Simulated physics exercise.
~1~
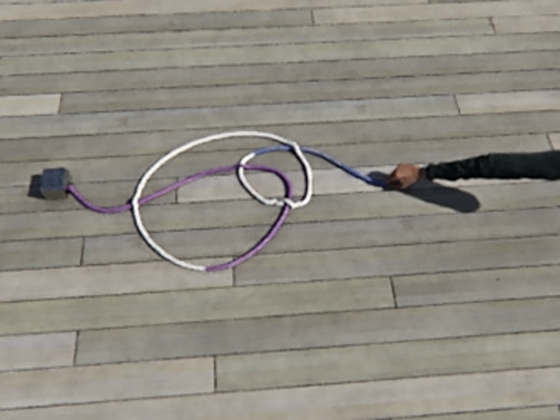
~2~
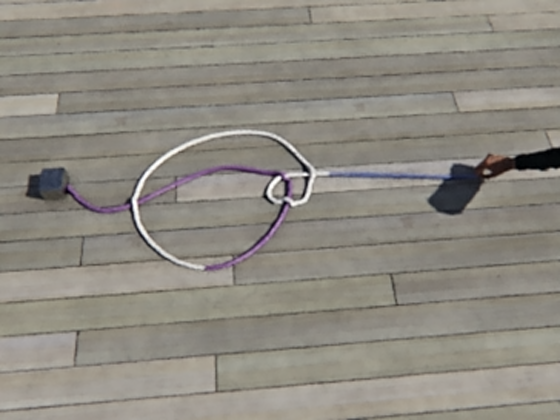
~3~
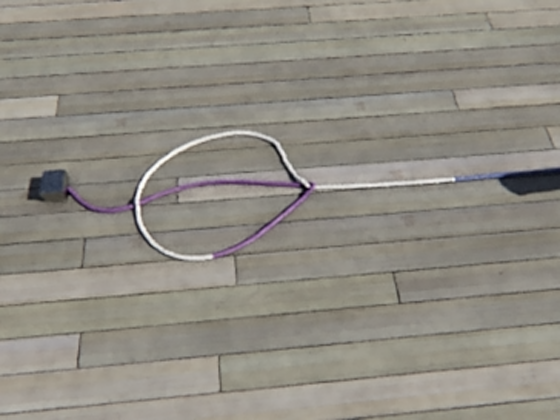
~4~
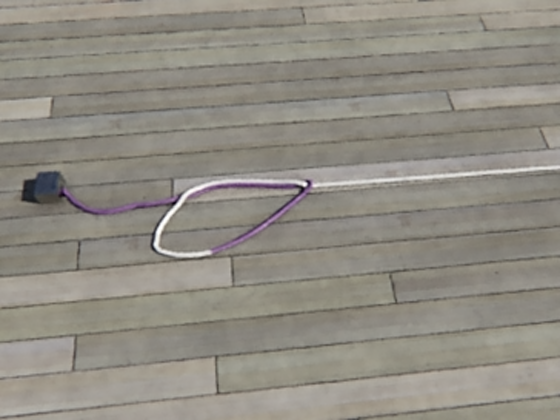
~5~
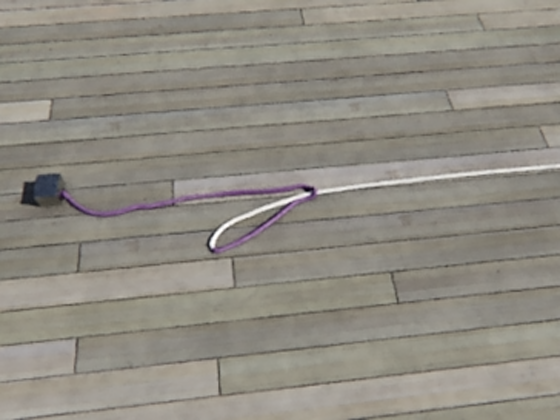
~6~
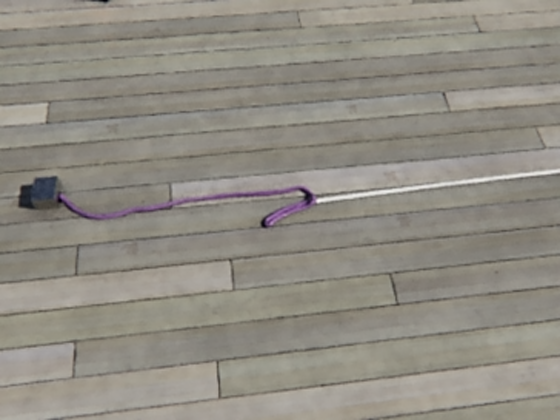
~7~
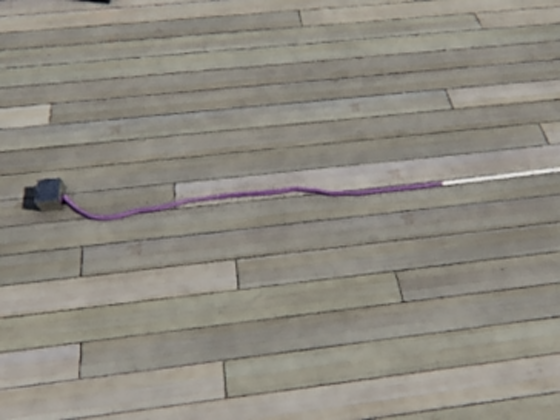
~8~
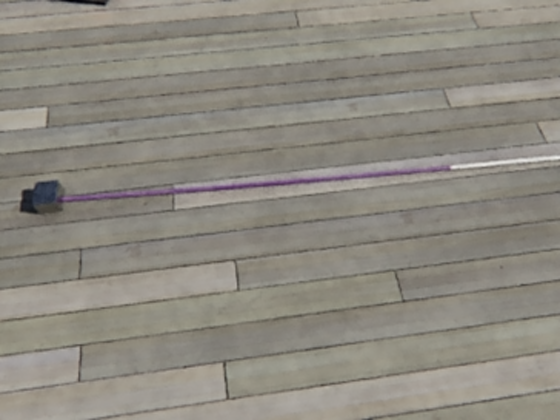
A purple, white and blue rope, fastened to a small dark block at the left and looped across wooden planks, was pulled to the right by a hand; its loops shrank and slipped out one after another until it stretched straight, with no knot.
